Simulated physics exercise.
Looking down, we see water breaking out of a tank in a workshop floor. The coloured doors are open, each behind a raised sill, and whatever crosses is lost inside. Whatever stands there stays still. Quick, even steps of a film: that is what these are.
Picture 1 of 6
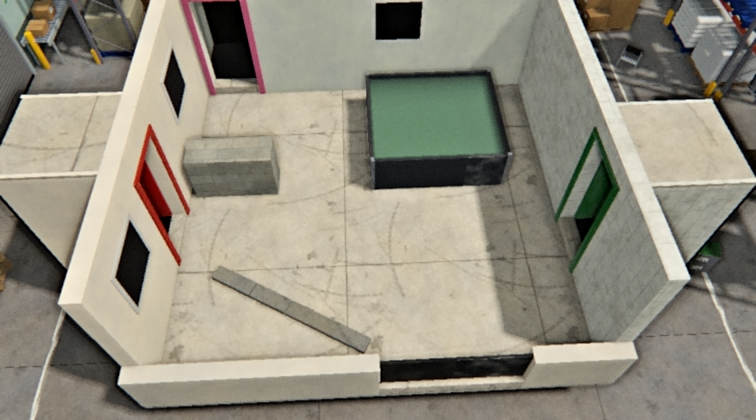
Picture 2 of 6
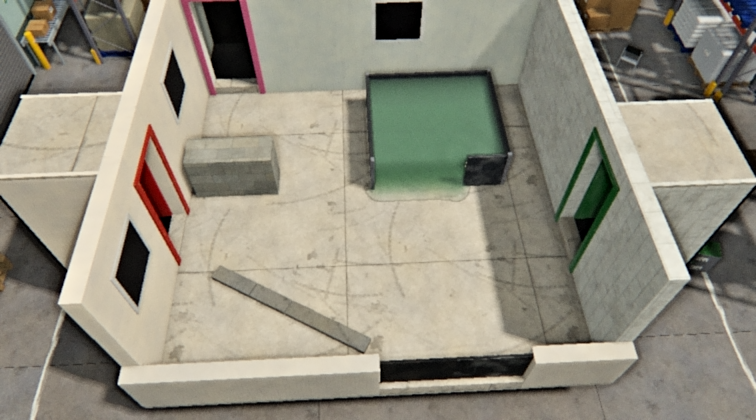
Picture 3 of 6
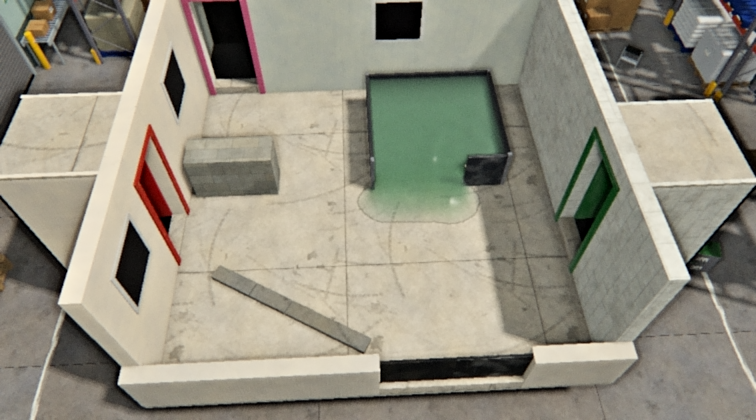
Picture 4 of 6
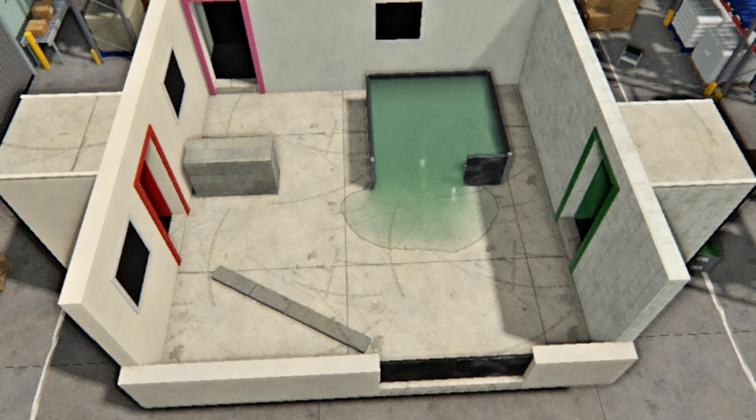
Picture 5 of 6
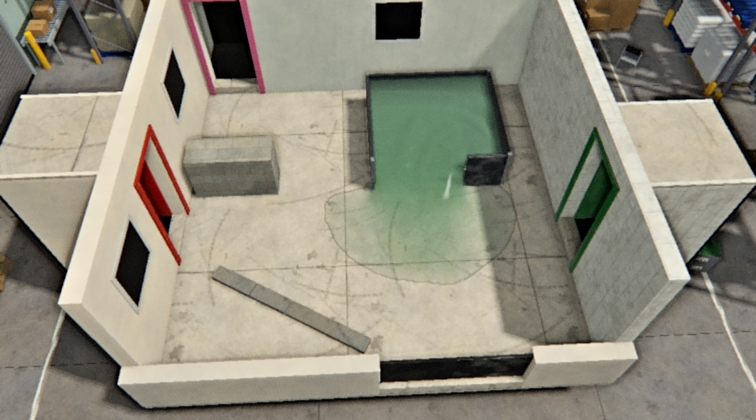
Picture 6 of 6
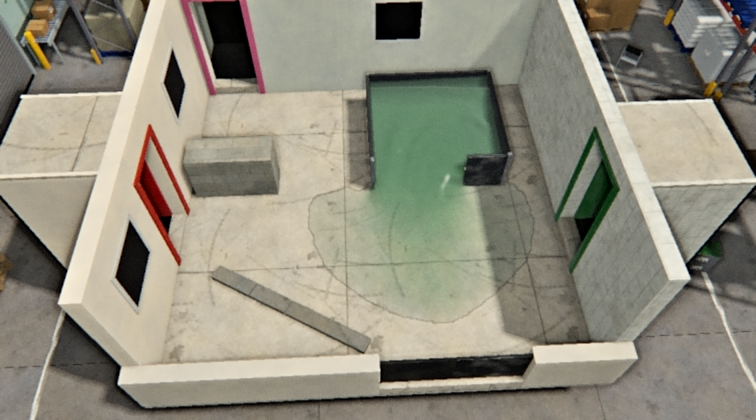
Green water breaks out of a dark-walled square tank near the back of a pale, roofless workshop room, seen from high above by a still camera. A grey block stands at left and a low bar lies slanted in front, with red, pink and green doorways around the walls. Part of the tank's front wall opens, and the water pours through, spreading forward and sideways in a thinning, rounded sheet.
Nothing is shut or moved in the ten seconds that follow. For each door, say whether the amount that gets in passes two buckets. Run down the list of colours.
The red door will break the limit. The pink door will respect the limit. The green door will respect the limit.
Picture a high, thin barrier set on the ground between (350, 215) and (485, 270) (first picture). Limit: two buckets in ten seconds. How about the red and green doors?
In order, the red door gets swamped and then the green door gets swamped.
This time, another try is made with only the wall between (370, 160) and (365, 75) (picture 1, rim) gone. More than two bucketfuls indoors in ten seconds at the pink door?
As for the pink door, it tops the mark.
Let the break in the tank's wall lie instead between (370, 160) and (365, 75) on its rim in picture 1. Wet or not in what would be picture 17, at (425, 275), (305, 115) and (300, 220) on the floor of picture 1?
Taking the three spots as listed, they end up spared, inundated and inundated.
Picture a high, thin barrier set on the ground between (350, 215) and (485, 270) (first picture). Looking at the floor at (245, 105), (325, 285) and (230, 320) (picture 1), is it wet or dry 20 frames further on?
First soaked, then spared, then spared.
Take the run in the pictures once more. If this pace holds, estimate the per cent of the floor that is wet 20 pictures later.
Roughly 60 %.
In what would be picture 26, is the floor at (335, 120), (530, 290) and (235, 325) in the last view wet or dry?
As listed: Not flooded, awash, covered.
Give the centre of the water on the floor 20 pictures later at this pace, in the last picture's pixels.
At roughly (403, 246).
A moment on, water covers 40 % of the floor; the red door not reached, the pink door not reached, the green door wet at the sill, nothing in.
Next, water covers 50 % of the floor; the red door not reached, the pink door not reached, the green door wet at the sill, nothing in.
Then, water covers 60 % of the floor; the red door under two buckets in, the pink door not reached, the green door wet at the sill, nothing in.
Later, water covers 80 % of the floor; the red door over two buckets in, the pink door wet at the sill, nothing in, the green door wet at the sill, nothing in.
In the end, water covers 95 % of the floor; the red door far over two buckets in, the pink door wet at the sill, nothing in, the green door wet at the sill, nothing in.
